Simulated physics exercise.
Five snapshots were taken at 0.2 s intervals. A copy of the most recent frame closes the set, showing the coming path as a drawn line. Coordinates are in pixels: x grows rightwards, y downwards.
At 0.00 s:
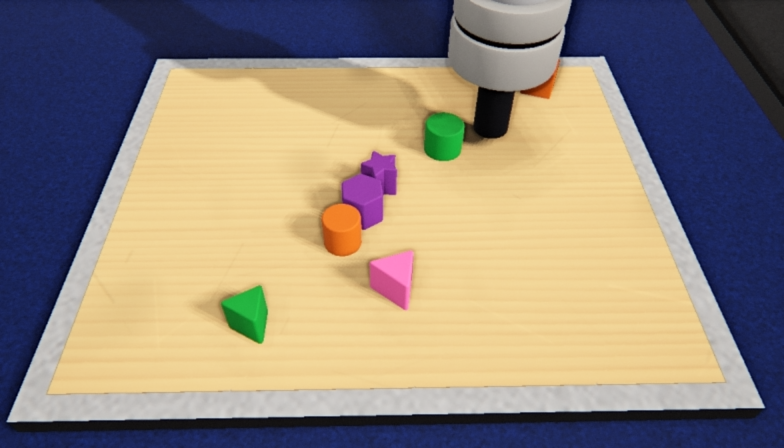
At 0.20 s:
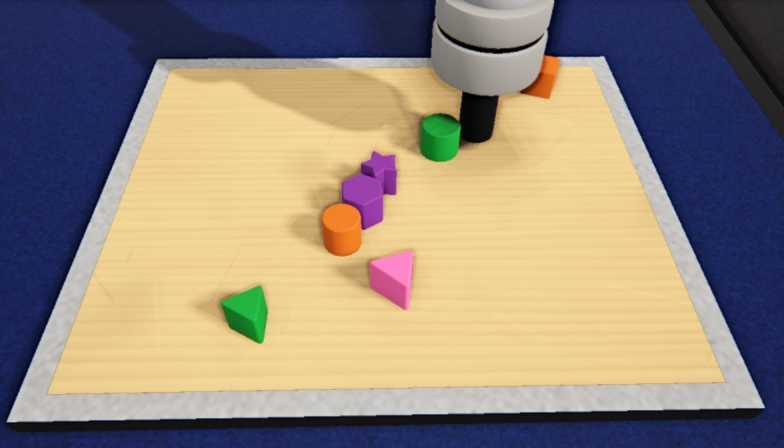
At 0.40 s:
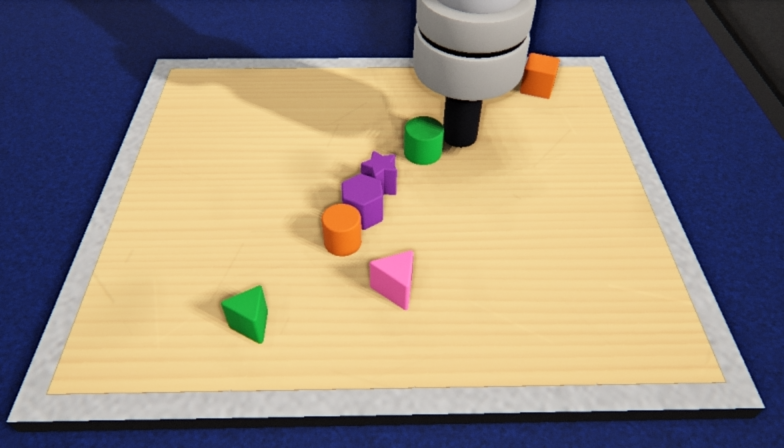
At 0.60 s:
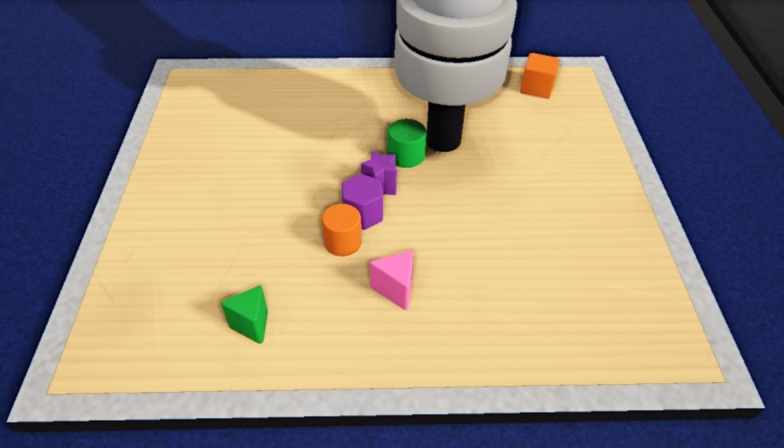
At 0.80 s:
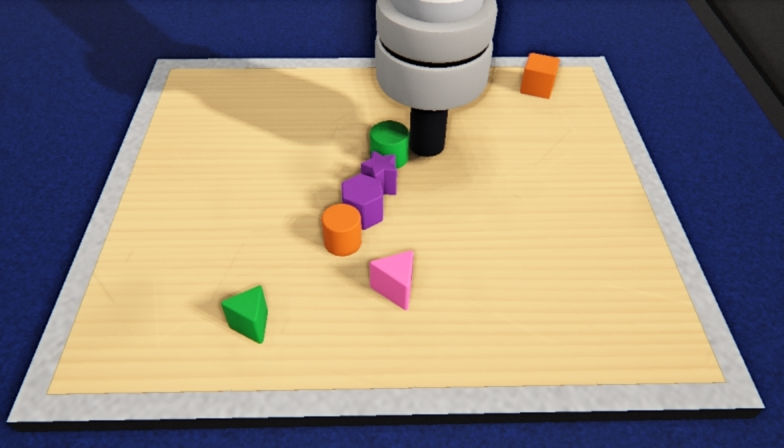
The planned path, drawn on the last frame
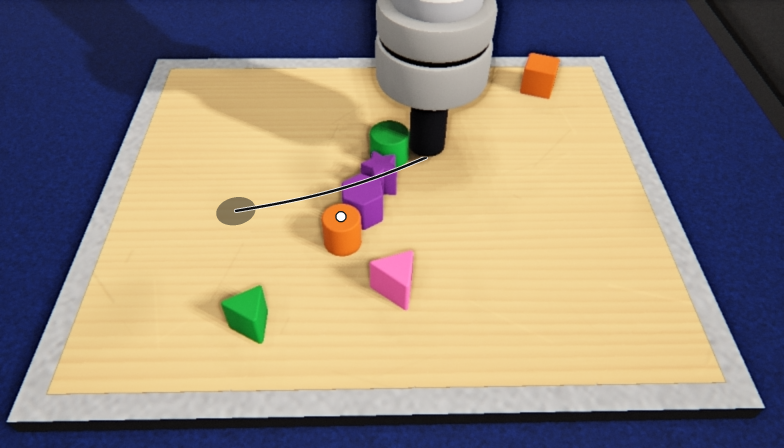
The black post of a grey machine pushed a green round block leftward across the wooden board until it was beside the purple star block, while the other blocks stayed still.
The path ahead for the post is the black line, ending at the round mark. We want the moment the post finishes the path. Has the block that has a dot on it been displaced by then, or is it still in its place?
It leaves its spot.
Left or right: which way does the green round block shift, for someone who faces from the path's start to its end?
It shifts to the right.
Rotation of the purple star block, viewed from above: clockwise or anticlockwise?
Counterclockwise from above.
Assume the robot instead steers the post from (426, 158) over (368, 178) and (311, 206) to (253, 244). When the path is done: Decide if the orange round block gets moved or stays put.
The orange round block moves.
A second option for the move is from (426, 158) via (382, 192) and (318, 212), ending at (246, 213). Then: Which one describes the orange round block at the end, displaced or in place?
The result: It moves.
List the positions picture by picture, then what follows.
The first frame shows tip of the post (490, 128), middles of tops, orange round block (341, 217), purple hexagon (362, 188), purple star block (380, 162), green round block (445, 123).
The second frame shows post (475, 132), green round block (441, 124).
The third frame shows post (460, 137), green round block (424, 127).
The fourth frame shows post (443, 141), green round block (407, 130).
The fifth frame shows post (427, 146), orange round block (341, 217), purple hexagon (362, 188), purple star block (380, 162), green round block (390, 131).
The line goes from (426, 158) over (370, 180) and (306, 198) to (236, 211); the dot is on the orange round block.
On the path given first. One third of the way, post (368, 168); orange round block (331, 233); purple hexagon (343, 204), turned 20° anticlockwise; purple star block (355, 176); green round block (344, 134).
Two thirds of the way, post (304, 186); orange round block (329, 249); purple hexagon (327, 216), turned 55° anticlockwise; purple star block (303, 196), turned 20° anticlockwise; green round block (342, 134).
At the end, post (233, 199); orange round block (329, 249); purple hexagon (327, 216), turned 55° anticlockwise; purple star block (298, 198), turned 45° anticlockwise; green round block (342, 134).
